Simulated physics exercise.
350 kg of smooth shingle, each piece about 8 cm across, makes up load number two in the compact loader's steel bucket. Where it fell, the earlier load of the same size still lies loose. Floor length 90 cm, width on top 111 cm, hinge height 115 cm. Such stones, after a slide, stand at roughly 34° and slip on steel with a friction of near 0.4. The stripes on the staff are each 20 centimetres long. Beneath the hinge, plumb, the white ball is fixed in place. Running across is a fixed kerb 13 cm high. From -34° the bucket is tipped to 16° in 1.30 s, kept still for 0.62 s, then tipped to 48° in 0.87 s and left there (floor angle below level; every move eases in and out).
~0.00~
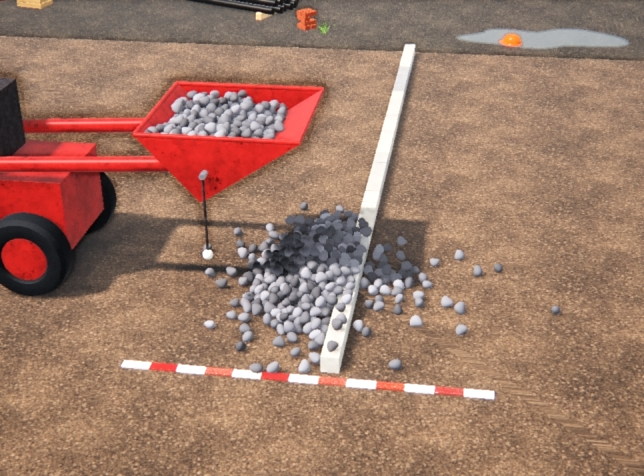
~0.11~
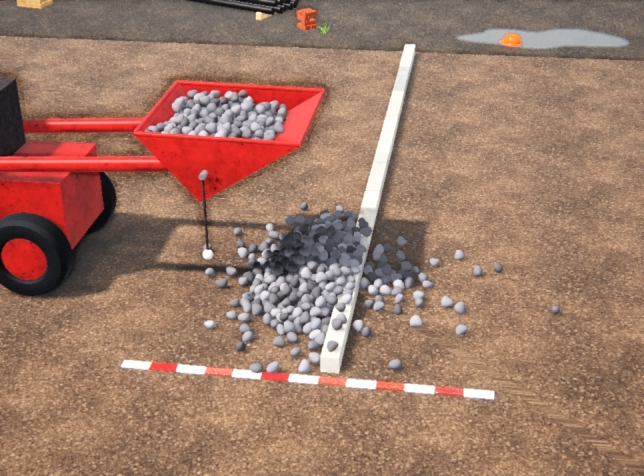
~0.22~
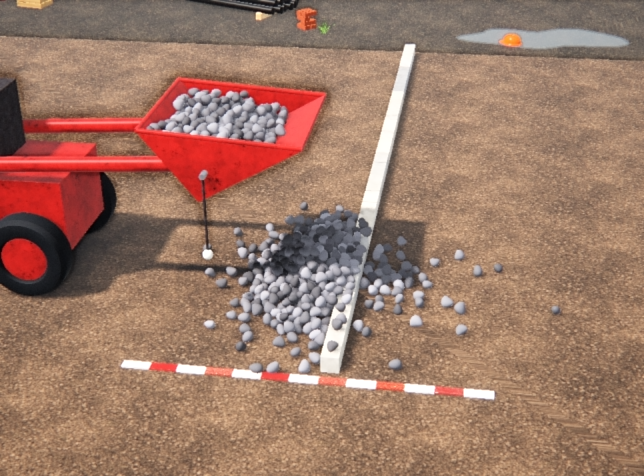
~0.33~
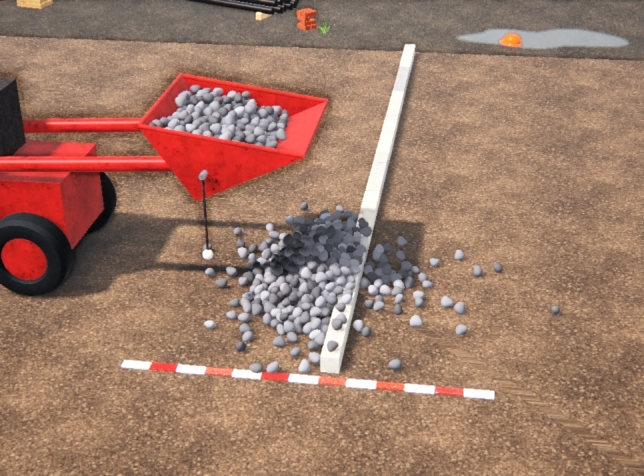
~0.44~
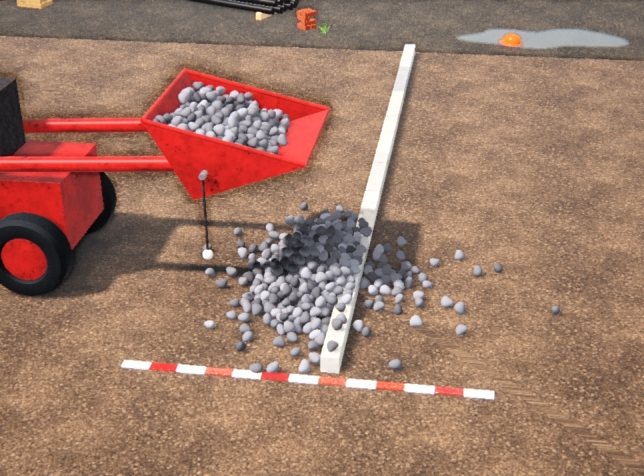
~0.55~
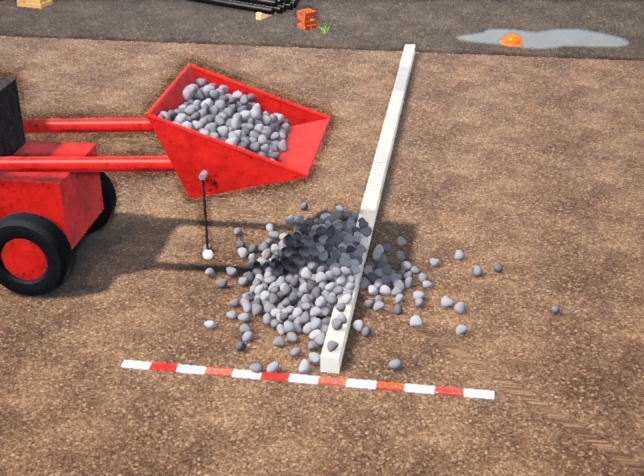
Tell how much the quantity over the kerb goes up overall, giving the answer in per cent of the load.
It goes up by roughly 45 per cent.
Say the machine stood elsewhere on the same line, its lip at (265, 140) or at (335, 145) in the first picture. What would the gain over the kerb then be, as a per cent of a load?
Near 20 in a hundred first, near 75 in a hundred second.
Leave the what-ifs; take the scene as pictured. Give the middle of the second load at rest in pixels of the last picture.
Roughly pixel (343, 266) in the last view.
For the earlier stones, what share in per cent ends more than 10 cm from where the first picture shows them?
Near 15 per cent, I reckon.
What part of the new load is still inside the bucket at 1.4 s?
About 95 per cent is held.
After 1.0 s the floor is at 8°; in per cent of one load, 100 in the bucket, 90 on this side of the kerb, 10 over the kerb; the foremost stones are at (474, 287).
After 1.4 s the floor is at 16°; in per cent of one load, 96 in the bucket, 95 on this side of the kerb, 10 over the kerb; the foremost stones are at (474, 287).
After 3.2 s the floor is at 48°; in per cent of one load, 0 in the bucket, 145 on this side of the kerb, 55 over the kerb; the foremost stones are at (509, 298).
After 5.9 s the floor is at 48°; in per cent of one load, 0 in the bucket, 145 on this side of the kerb, 55 over the kerb; the foremost stones are at (509, 298). Net gain over the kerb, 45.
